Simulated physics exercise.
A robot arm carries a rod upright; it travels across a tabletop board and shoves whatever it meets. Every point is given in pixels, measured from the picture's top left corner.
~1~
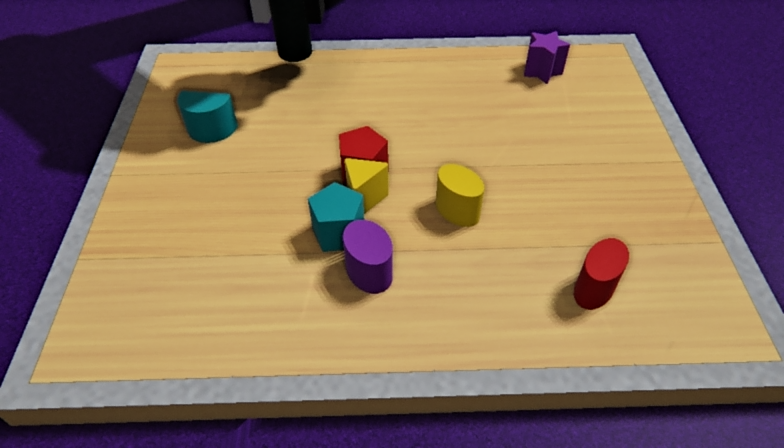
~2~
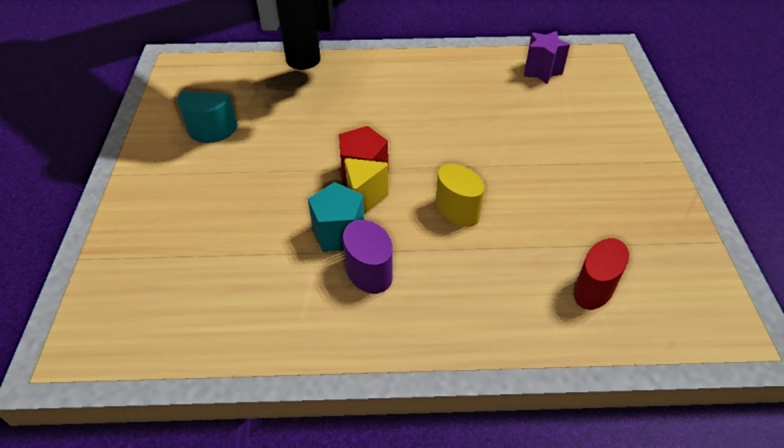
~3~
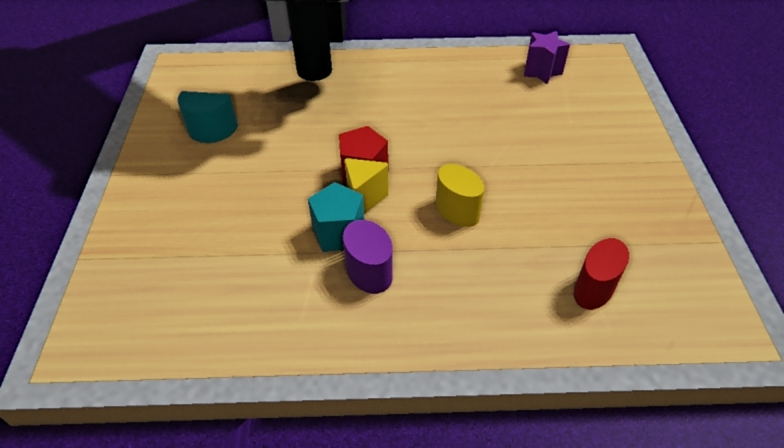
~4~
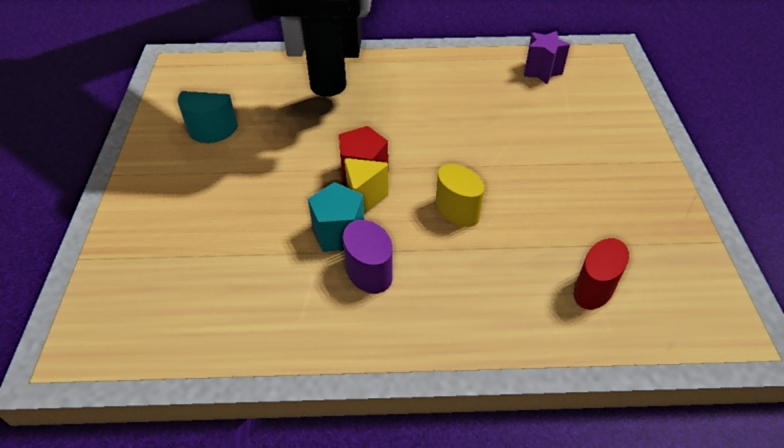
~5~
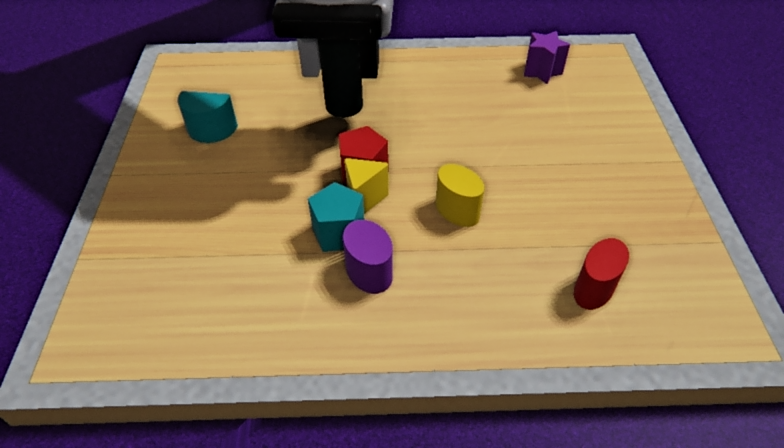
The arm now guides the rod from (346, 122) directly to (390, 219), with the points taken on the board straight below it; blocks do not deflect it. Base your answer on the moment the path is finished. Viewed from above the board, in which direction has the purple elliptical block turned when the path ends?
Rotation: Counter-clockwise.
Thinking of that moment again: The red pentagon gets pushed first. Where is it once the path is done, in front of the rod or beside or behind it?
The block sits ahead of the rod.
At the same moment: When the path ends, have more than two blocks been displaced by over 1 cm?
I'd say yes.
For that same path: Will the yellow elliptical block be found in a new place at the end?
It seems not.
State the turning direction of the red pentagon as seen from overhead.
Bird's-eye view: Clockwise.
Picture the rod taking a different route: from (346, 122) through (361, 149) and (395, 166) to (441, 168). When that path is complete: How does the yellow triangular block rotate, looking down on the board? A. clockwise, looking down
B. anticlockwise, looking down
A - clockwise, looking down.
On the path given first. One third of the way, rod (359, 136); turquoise pentagon (334, 205); red pentagon (365, 149); yellow triangular block (365, 175).
Two thirds of the way, rod (374, 168); turquoise pentagon (329, 213), turned 35° clockwise; red pentagon (380, 184); yellow triangular block (374, 213), turned 15° clockwise; purple elliptical block (369, 254).
At the end, rod (390, 203); turquoise pentagon (327, 215), turned 45° clockwise; red pentagon (386, 224), turned 40° clockwise; yellow triangular block (357, 248), turned 40° clockwise; purple elliptical block (364, 279), turned 65° anticlockwise; yellow elliptical block in place.
